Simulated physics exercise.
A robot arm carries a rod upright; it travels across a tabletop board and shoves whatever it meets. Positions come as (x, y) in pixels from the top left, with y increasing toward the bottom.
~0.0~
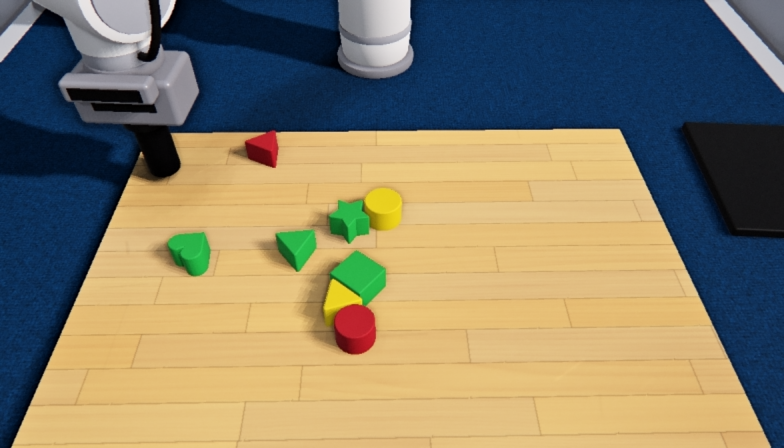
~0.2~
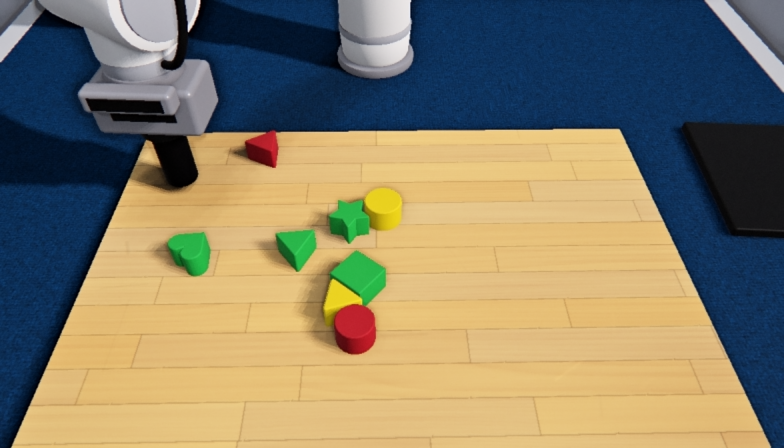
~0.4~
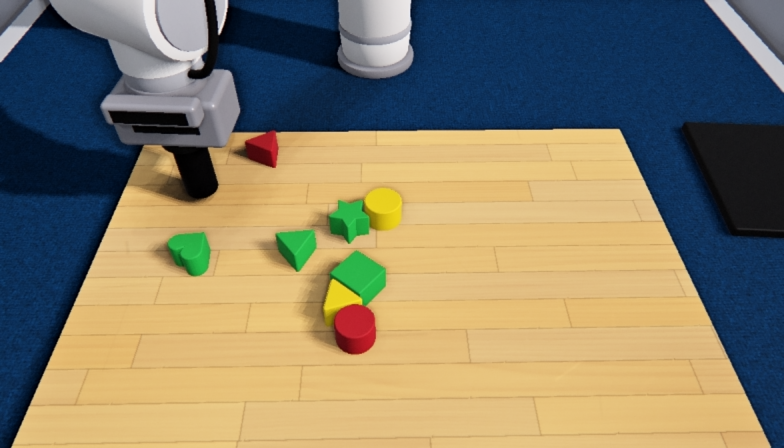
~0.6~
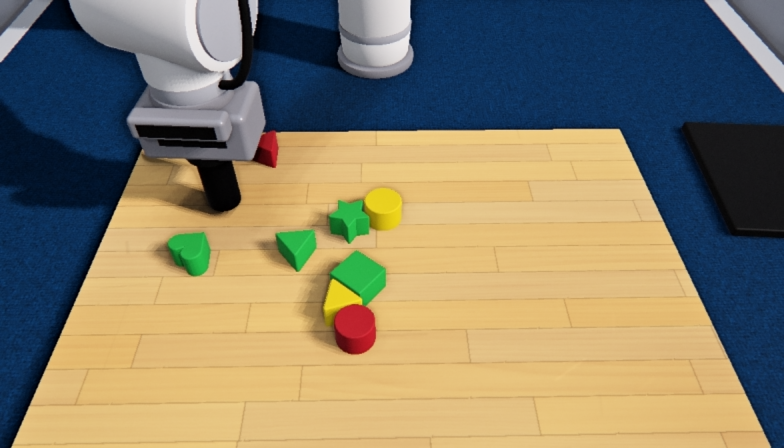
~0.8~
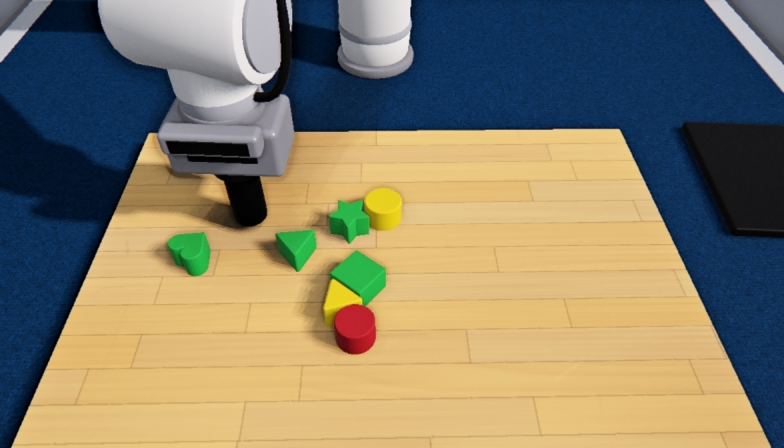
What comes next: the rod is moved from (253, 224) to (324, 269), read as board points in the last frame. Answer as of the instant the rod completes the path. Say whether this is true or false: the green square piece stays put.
That claim is false.
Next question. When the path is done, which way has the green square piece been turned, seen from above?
Spins counterclockwise.
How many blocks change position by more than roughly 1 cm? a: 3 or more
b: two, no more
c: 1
I choose b.
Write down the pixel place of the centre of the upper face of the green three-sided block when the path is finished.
At roughly (337, 271).
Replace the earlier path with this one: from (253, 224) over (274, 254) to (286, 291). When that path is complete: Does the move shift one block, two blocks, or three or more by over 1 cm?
Count: 1.
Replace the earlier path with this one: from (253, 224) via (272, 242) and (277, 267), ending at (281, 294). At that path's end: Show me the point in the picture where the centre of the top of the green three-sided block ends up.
It comes to (306, 253).
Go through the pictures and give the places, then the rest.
The first frame shows lower end of the rod at (166, 169), tops of blocks, green three-sided block at (295, 238), yellow three-sided block at (339, 295), green star at (349, 211), green square piece at (358, 270).
The second frame shows rod at (183, 178), blocks as before.
The third frame shows rod at (203, 189), blocks as before.
The fourth frame shows rod at (226, 202), blocks as before.
The fifth frame shows rod at (251, 216), green three-sided block at (295, 238), yellow three-sided block at (339, 295), green star at (349, 211), green square piece at (358, 270).
On the path given first. One third of the way, rod at (274, 230); nothing pushed yet.
Two thirds of the way, rod at (299, 246); green three-sided block at (316, 252), turned 25° anticlockwise.
At the end, rod at (323, 261); green three-sided block at (337, 271), turned 15° anticlockwise; yellow three-sided block at (337, 298); green star not moved; green square piece at (370, 276), turned 30° anticlockwise.
